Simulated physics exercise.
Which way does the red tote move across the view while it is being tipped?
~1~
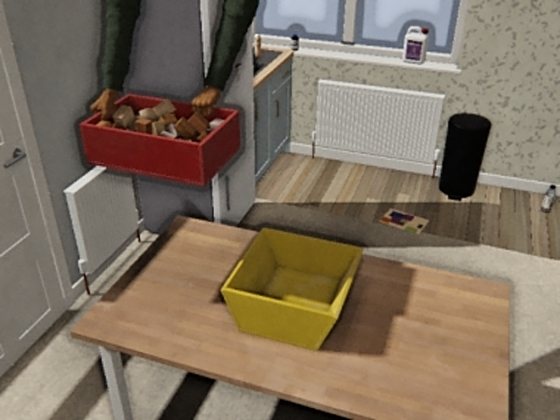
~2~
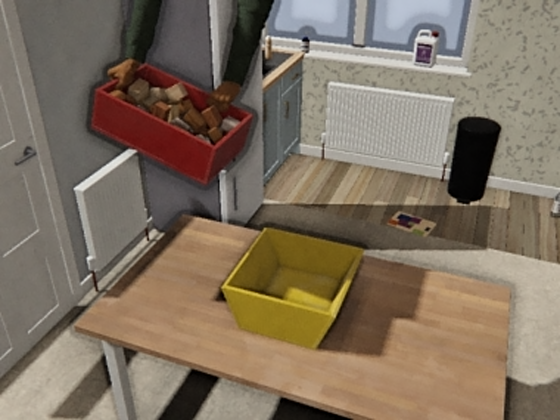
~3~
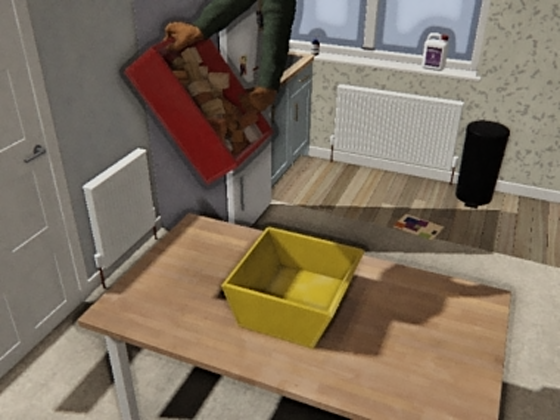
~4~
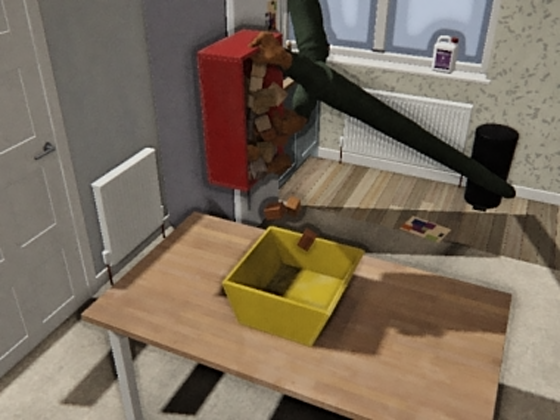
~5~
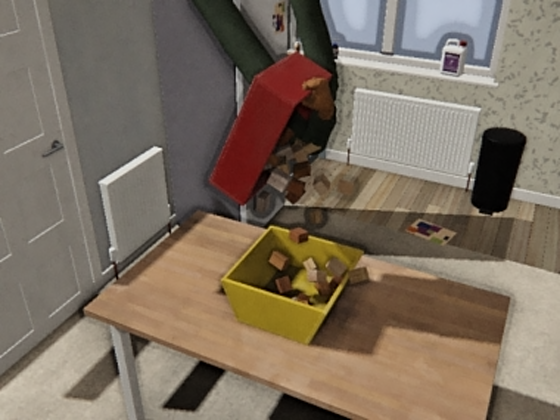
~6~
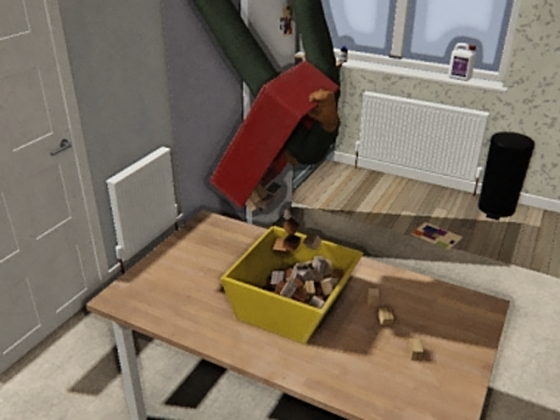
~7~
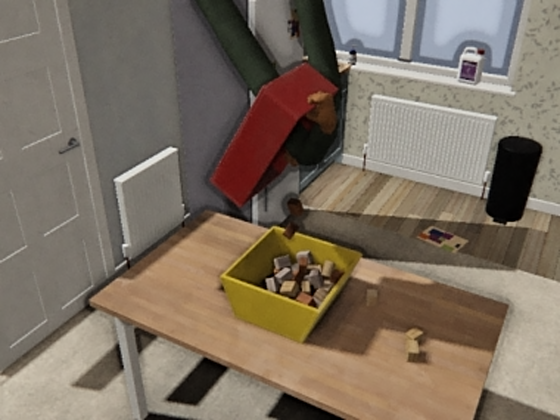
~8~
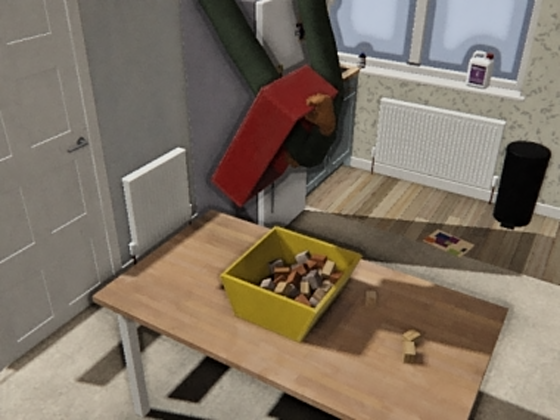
The red tote moves to the right as the arms tip it over.
